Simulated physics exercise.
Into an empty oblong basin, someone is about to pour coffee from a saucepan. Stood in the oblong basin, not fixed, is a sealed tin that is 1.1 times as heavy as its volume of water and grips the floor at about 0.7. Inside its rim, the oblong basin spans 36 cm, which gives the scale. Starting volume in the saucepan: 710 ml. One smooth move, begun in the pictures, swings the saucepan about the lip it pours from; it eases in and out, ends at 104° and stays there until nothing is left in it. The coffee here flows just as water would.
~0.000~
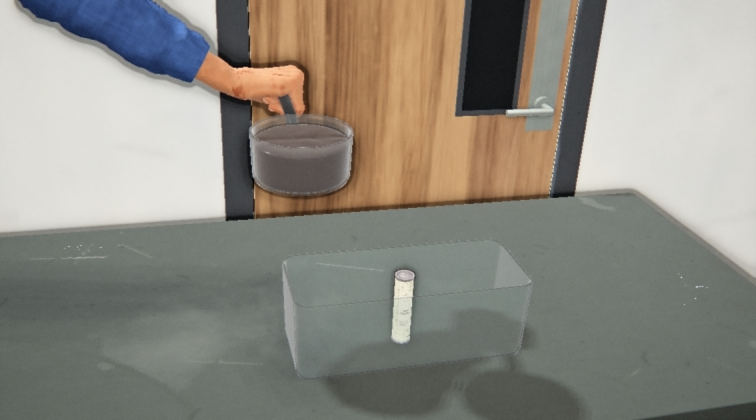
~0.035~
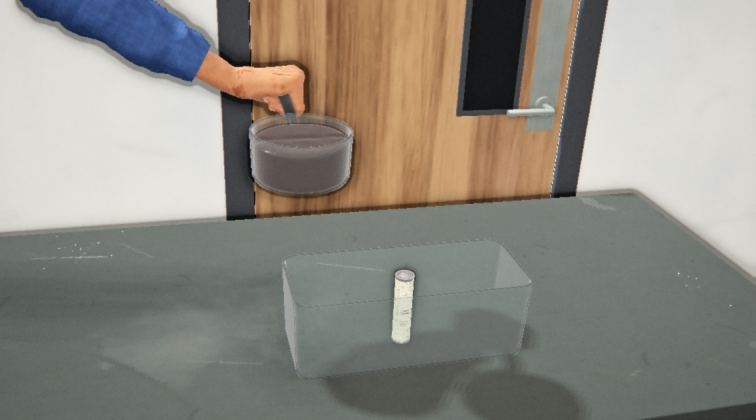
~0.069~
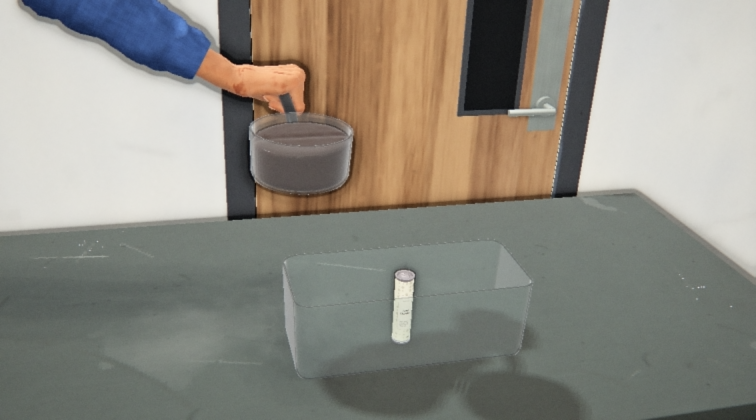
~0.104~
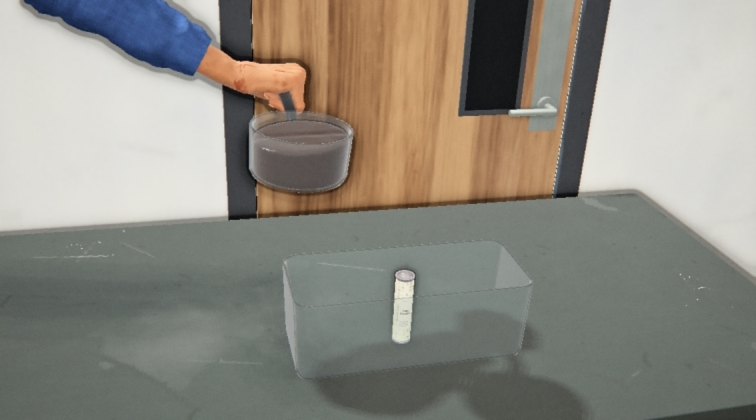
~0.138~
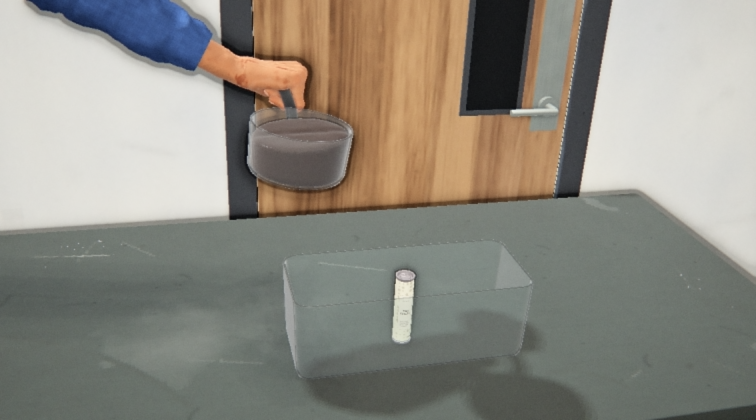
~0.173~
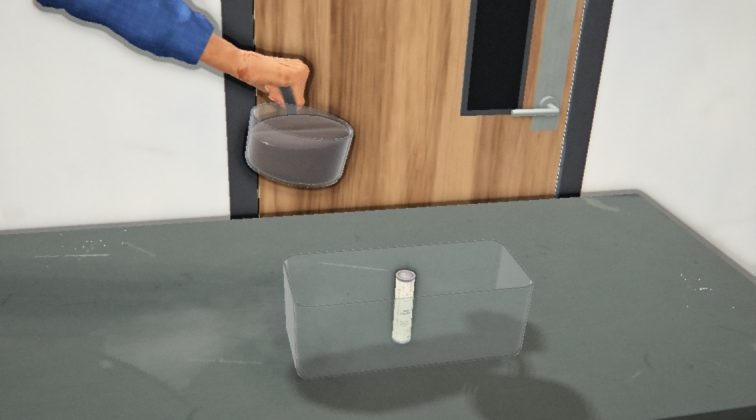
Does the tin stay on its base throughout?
It never tilts over.
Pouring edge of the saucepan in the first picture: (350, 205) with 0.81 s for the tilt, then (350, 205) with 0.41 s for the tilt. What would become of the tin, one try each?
Trial 1 - tin stays standing; trial 2 - tin stays standing.
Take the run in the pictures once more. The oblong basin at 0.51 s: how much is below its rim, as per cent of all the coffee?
About 1 per cent.
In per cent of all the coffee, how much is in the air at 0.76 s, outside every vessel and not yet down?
Airborne fraction: Approx. 44 %.
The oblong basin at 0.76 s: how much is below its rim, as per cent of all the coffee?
Near 48 per cent of the total.
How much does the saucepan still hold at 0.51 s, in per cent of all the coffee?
Close to 60 percent of the liquid remains at that time.
After 0.51 s the tilt is 73° and 61 per cent is still to pour; the tin stands where it began.
After 0.76 s the tilt is 103° and 8 per cent is still to pour; the tin stands where it began.
After 1.03 s the tilt is 104° and 0 per cent is still to pour; the tin stands where it began.
After 1.31 s the tilt is 104° and 0 per cent is still to pour; the tin stands where it began.
In the end the tin stands where it began.
